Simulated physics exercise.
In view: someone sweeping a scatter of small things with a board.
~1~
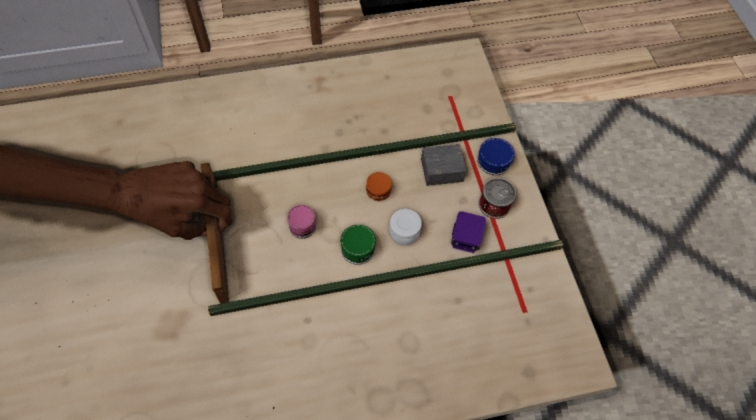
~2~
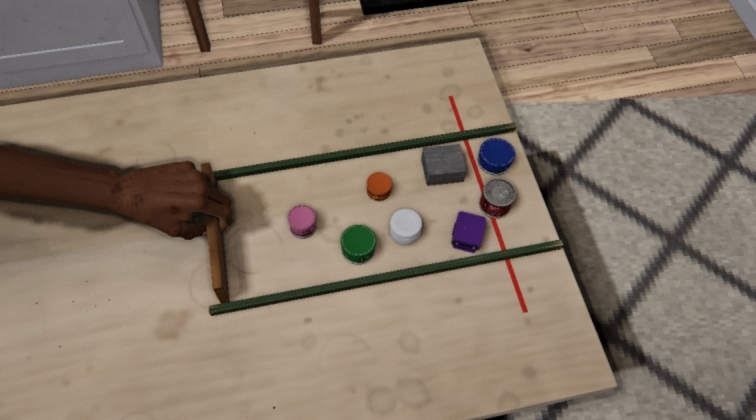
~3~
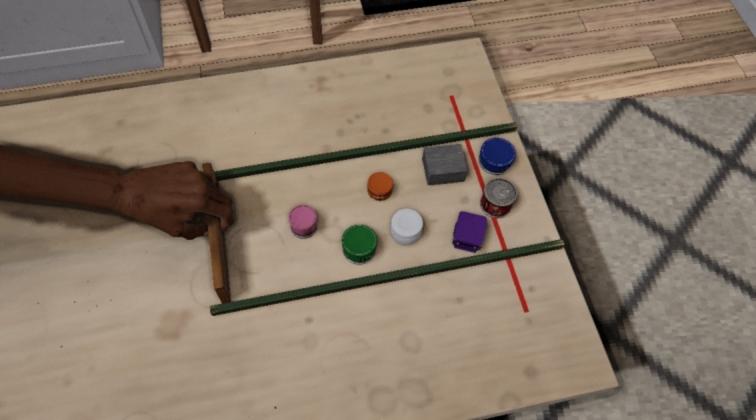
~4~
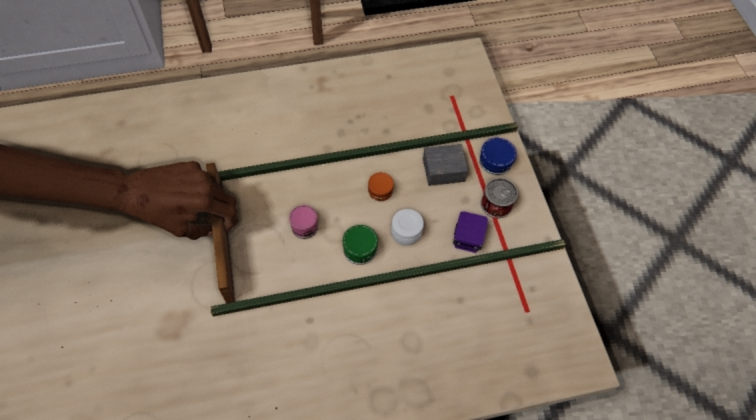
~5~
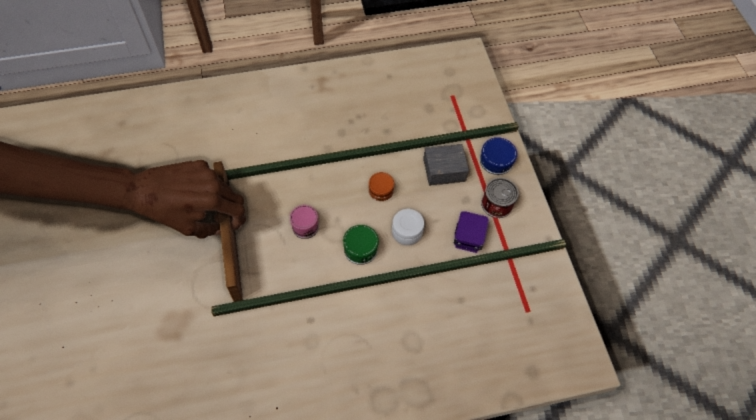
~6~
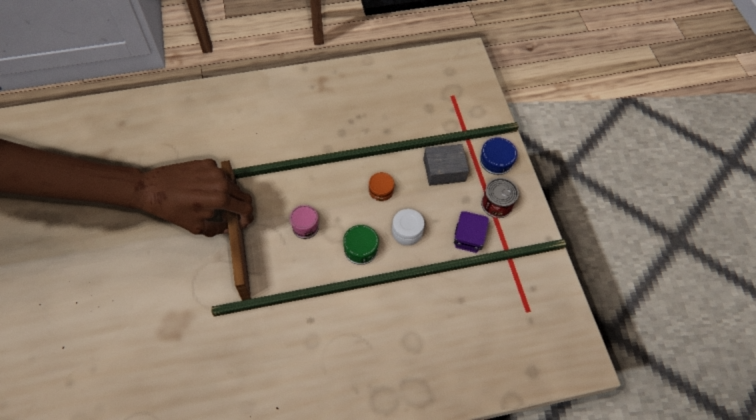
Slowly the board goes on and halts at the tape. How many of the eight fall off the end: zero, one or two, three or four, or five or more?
Outcome: The number that fall off is one or two.
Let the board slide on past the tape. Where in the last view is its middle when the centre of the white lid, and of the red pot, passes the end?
About (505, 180), and (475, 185) for the other.
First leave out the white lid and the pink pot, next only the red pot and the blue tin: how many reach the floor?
It would be 1 and 0.
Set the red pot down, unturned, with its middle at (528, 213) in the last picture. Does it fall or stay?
Then it comes down.
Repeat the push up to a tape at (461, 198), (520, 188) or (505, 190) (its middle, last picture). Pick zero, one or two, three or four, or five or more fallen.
For each place: None; 5 or more; 3 or 4.
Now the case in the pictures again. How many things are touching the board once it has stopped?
3 of them.
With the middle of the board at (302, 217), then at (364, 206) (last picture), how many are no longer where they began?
By then 1, and 3.
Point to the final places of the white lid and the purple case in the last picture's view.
The white lid stops around (528, 192); the purple case around (546, 223).
A little later, none off yet; blue tin at rest near (498, 156); red pot at rest near (500, 198); purple case at rest near (471, 233).
Next, none off yet; blue tin at rest near (498, 156); red pot at rest near (500, 198); purple case moving near (475, 234).
When it is over, the number that fall off is one or two; down, red pot and blue tin.
